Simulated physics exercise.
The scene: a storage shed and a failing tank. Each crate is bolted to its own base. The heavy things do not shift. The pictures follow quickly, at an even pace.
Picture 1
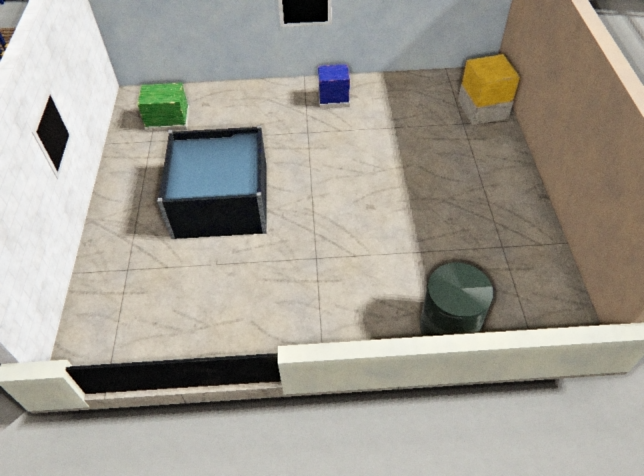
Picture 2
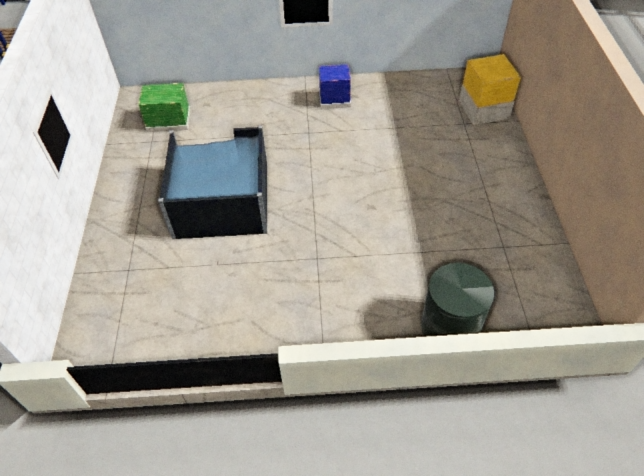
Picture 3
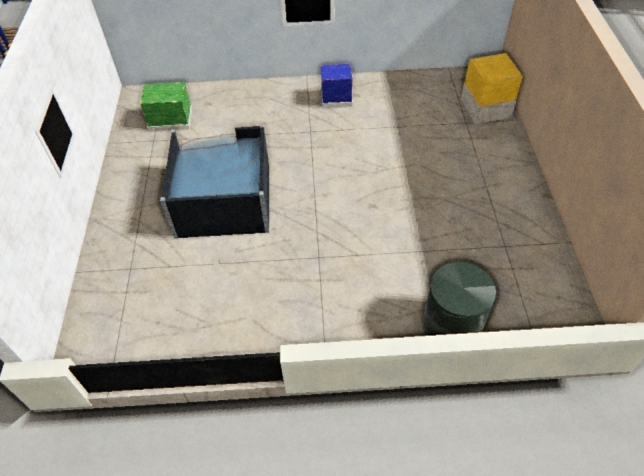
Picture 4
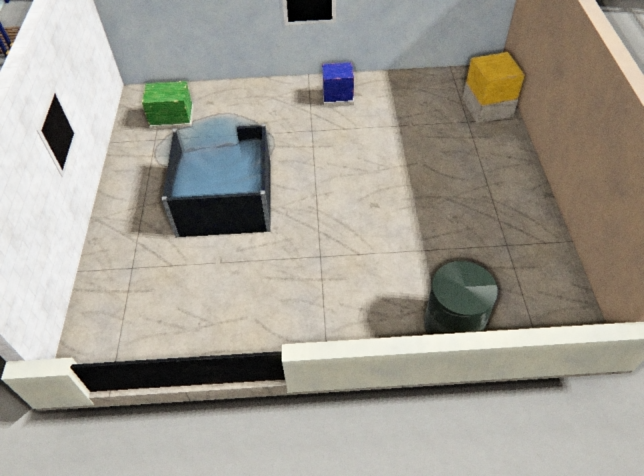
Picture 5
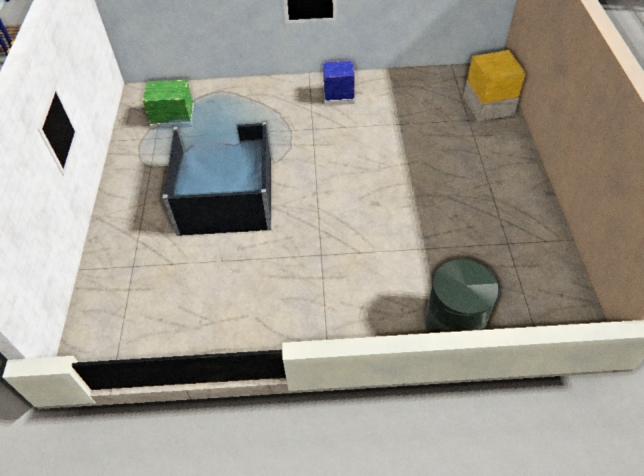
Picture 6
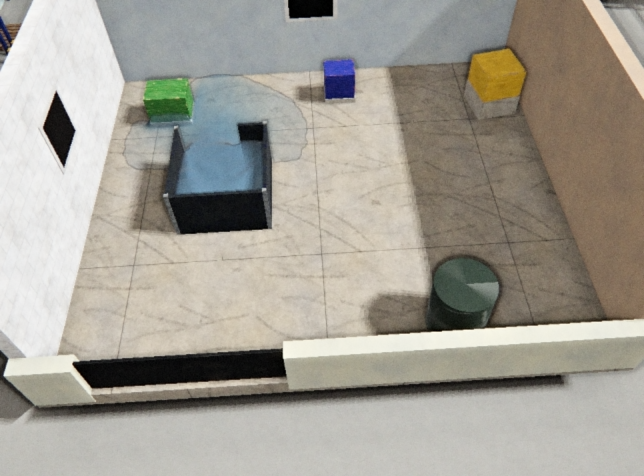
To begin with, an open dark-sided tank full of blue water stands in a walled room with green, blue and yellow-topped blocks and a dark green cylinder. Its far side opens at a gap, and water pours out behind it, spreading over the floor in a widening pool around the green block.
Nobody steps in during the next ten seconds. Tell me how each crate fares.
One by one: The green crate gets wet; the blue crate gets wet; the yellow crate stays dry.
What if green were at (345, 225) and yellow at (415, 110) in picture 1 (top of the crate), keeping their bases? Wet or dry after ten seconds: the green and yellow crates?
Then: The green crate remains dry; the yellow crate keeps dry.
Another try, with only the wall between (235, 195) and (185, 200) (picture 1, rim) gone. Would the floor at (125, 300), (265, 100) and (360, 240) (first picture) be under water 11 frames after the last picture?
In that order: Awash, dry, free of water.
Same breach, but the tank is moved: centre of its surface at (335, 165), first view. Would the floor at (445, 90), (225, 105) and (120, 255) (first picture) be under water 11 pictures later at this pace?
In turn: Flooded, flooded, clear.
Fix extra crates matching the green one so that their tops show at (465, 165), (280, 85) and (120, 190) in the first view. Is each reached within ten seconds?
As listed: Stays dry, gets wet, gets wet.
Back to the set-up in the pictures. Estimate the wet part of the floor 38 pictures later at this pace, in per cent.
Some 70 per cent.
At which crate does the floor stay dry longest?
It is the yellow crate.
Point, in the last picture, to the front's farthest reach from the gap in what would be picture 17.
Close to (425, 65).
A moment on, water covers 15 % of the floor; the green crate water round its plinth, the blue crate water round its plinth, the yellow crate not reached.
Next, water covers 25 % of the floor; the green crate water round its plinth, the blue crate water round its plinth, the yellow crate not reached.
Then, water covers 45 % of the floor; the green crate water round its plinth, the blue crate water round its plinth, the yellow crate water round its plinth.
Later, water covers 70 % of the floor; the green crate water round its plinth, the blue crate water round its plinth, the yellow crate water round its plinth.
In the end, water covers 100 % of the floor; the green crate was topped, the blue crate was topped, the yellow crate stayed above the water.
